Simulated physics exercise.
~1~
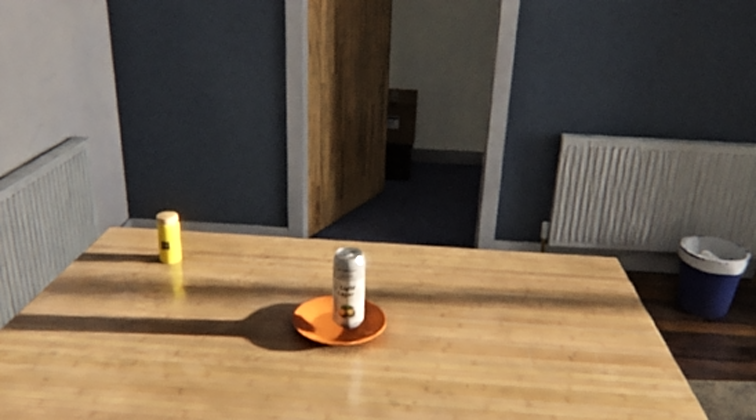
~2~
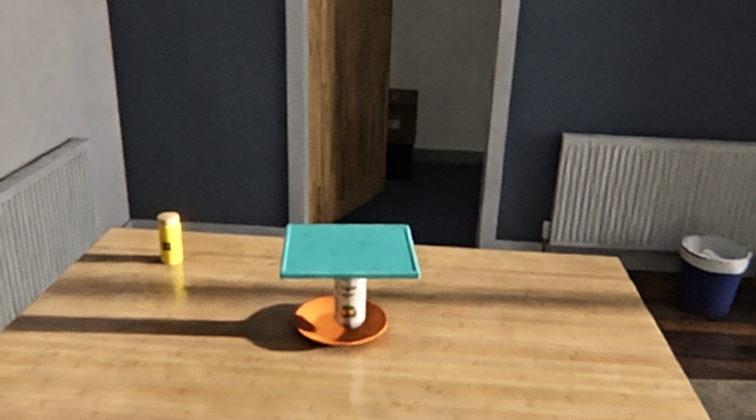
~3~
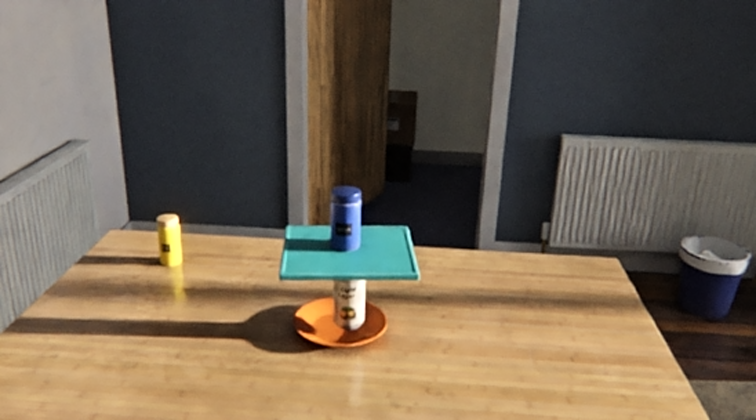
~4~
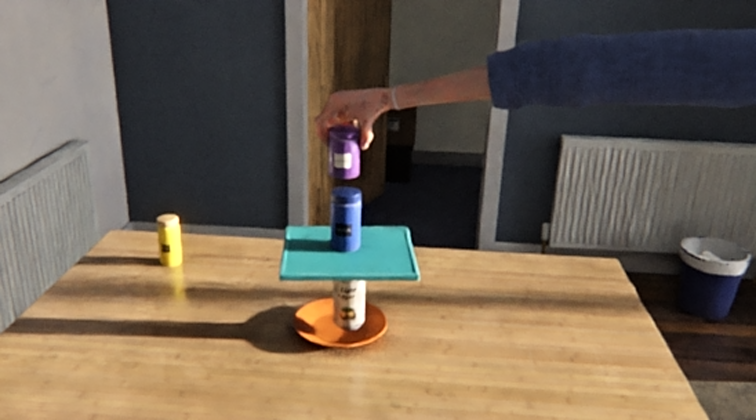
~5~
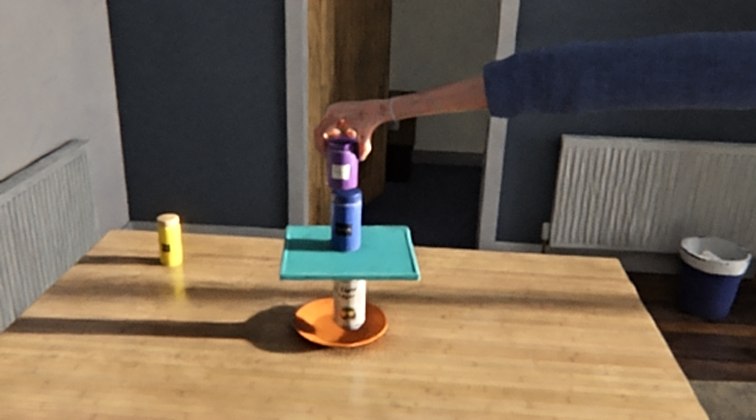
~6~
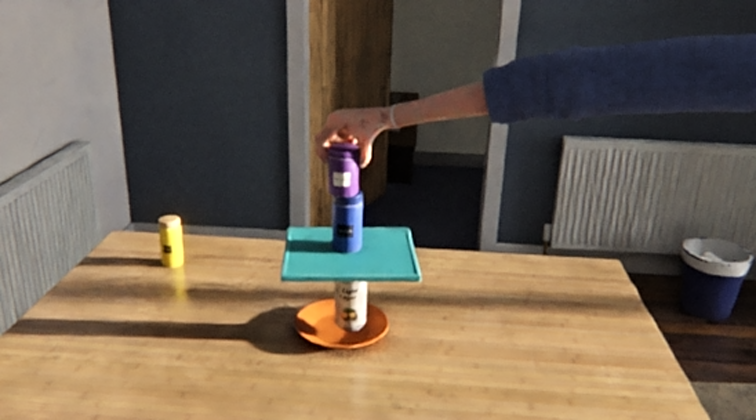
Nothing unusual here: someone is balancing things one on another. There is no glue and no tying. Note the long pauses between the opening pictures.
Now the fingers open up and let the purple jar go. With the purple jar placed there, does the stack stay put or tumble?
Most likely the pile will stay as built.
Then, 0.30 s later than the last frame, all is still.
Then, 1.20 s later than the last frame, purple jar resting near (343, 171).
Then, 2.70 s later than the last frame, purple jar resting near (342, 171).
When it is over, all 6 as before. End places, in pixels of the last picture, purple jar near (342, 171). The pile stays up.
